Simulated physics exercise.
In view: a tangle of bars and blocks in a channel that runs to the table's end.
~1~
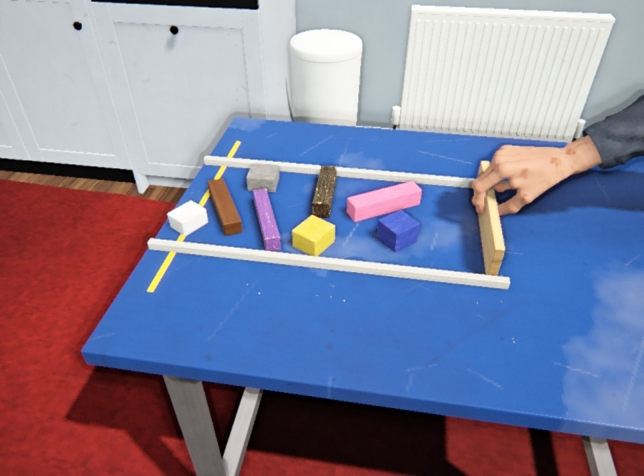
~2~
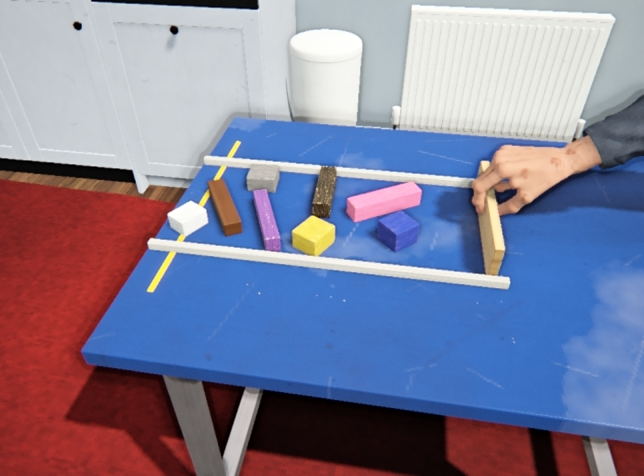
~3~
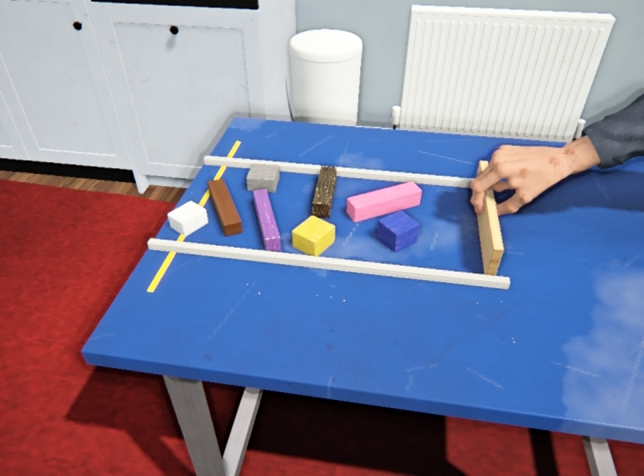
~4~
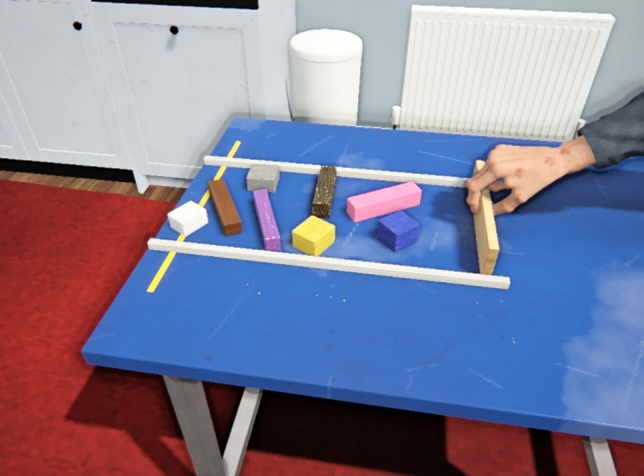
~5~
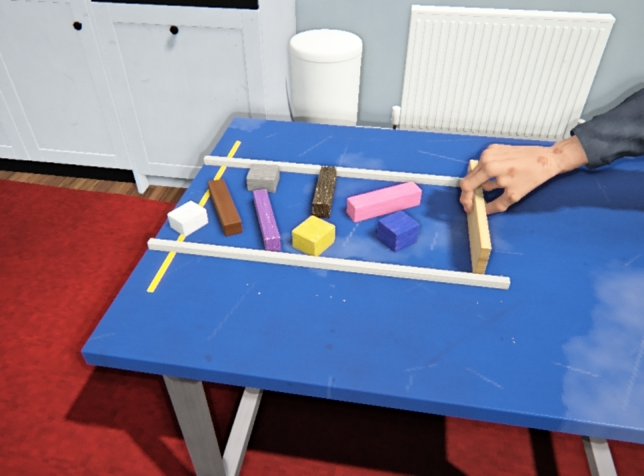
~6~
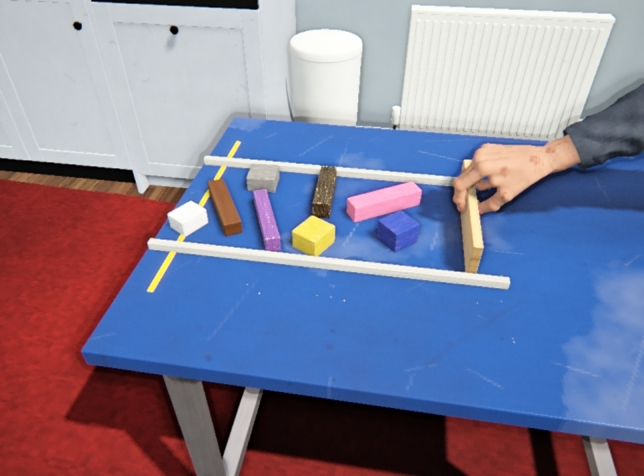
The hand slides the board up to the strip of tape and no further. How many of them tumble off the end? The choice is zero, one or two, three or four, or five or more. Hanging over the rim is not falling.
As it turns out, the number that fall off is five or more.
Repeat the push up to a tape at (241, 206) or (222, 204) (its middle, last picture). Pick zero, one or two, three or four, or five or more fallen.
Taking them in turn, just one or two; either three or four.
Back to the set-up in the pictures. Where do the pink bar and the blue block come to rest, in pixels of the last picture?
First (183, 188), then (179, 209).
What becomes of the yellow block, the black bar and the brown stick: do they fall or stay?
The yellow block remains up; the black bar is lost; the brown stick is lost.
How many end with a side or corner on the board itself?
It touches 3.
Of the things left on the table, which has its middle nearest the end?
That is the pink bar.
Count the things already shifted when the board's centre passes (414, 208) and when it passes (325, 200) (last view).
First 2, then 5.
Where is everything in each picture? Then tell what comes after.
White block (188, 218); brown stick (224, 206); grey block (263, 178); board (488, 215); tape (203, 202), in the first frame.
Brown stick (224, 206); board (488, 215), in the second frame.
Grey block (263, 178); black bar (325, 191), in the third frame.
White block (188, 219); purple bar (266, 219), in the fourth frame.
Brown stick (224, 206); pink bar (384, 201), in the fifth frame.
White block (188, 219); brown stick (224, 206); grey block (263, 178); board (469, 213); tape (203, 202), in the sixth frame.
Soon after, none off yet; white block at rest near (188, 219); brown stick at rest near (224, 206); grey block at rest near (263, 178).
In the end, the number that fall off is five or more; gone, black bar, purple bar, grey block, brown stick and white block.
